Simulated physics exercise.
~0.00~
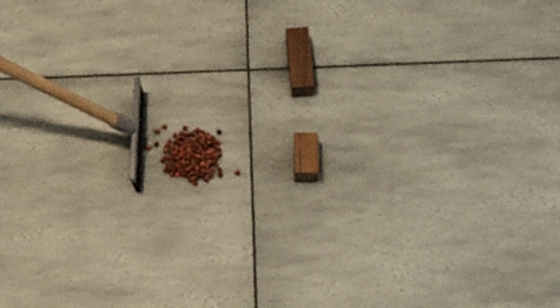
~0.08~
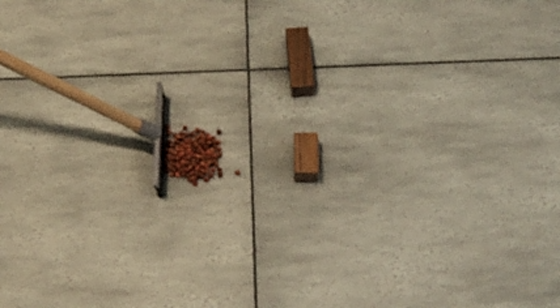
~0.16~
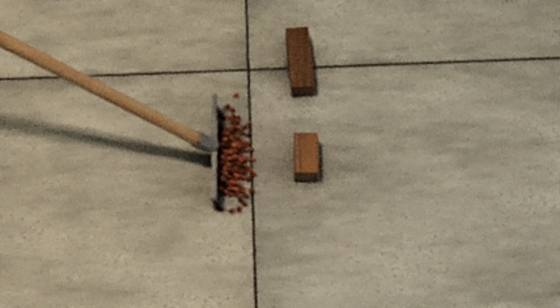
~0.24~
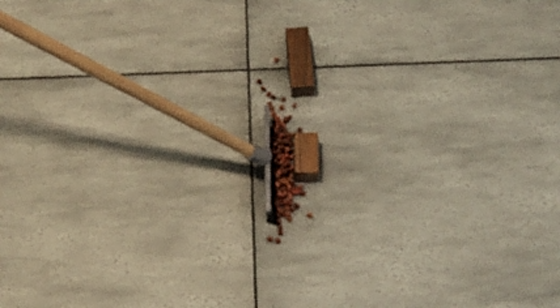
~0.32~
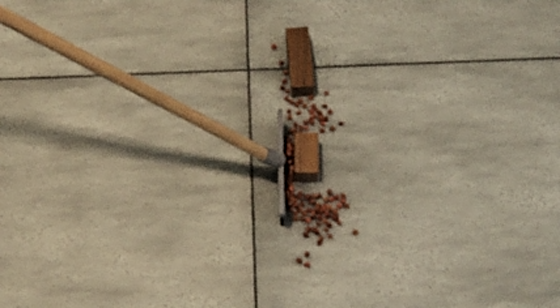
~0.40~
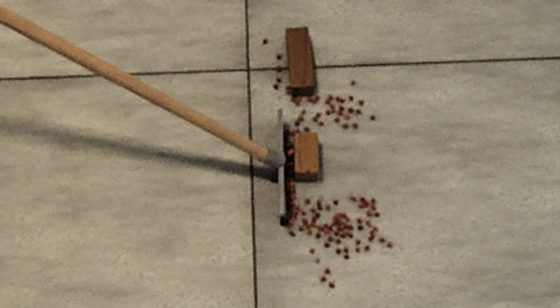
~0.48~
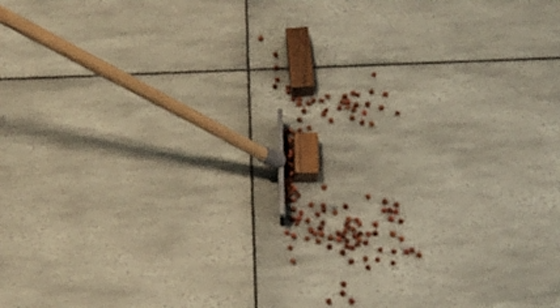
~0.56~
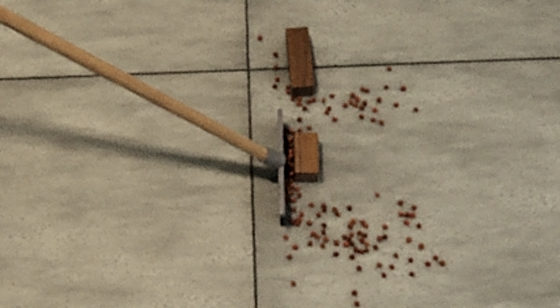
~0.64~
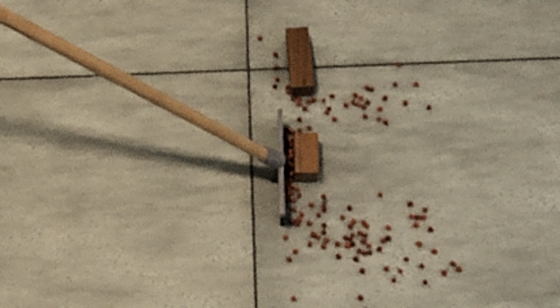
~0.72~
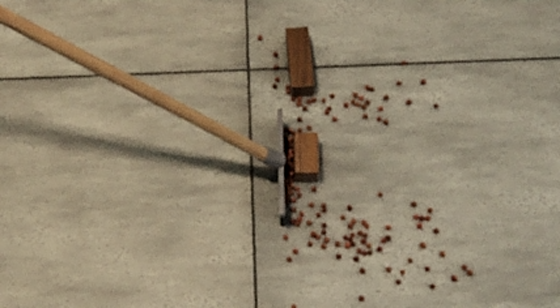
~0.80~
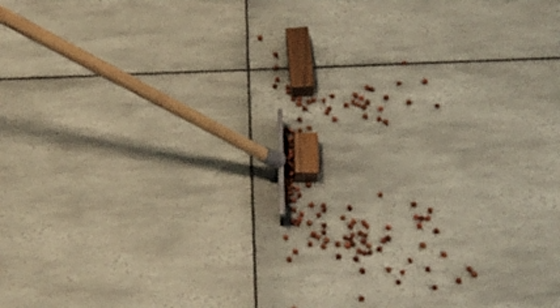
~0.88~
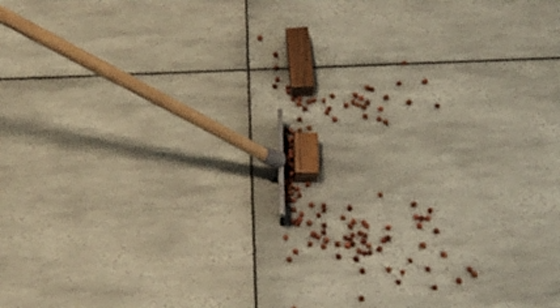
A long-handled squeegee slides right across gray concrete toward a small heap of reddish-brown pellets. Its blade meets the heap and pushes it along, squashing it into a narrow band as it crosses a dark seam in the floor. The band then runs up against the nearer of two brown wooden blocks, and the squeegee stops just short of it. Pellets spill around the block's lower end and scatter right, while a smaller group spreads through the gap between the blocks. The rolling slows until the pellets rest in two loose patches, with some still trapped against the blade.
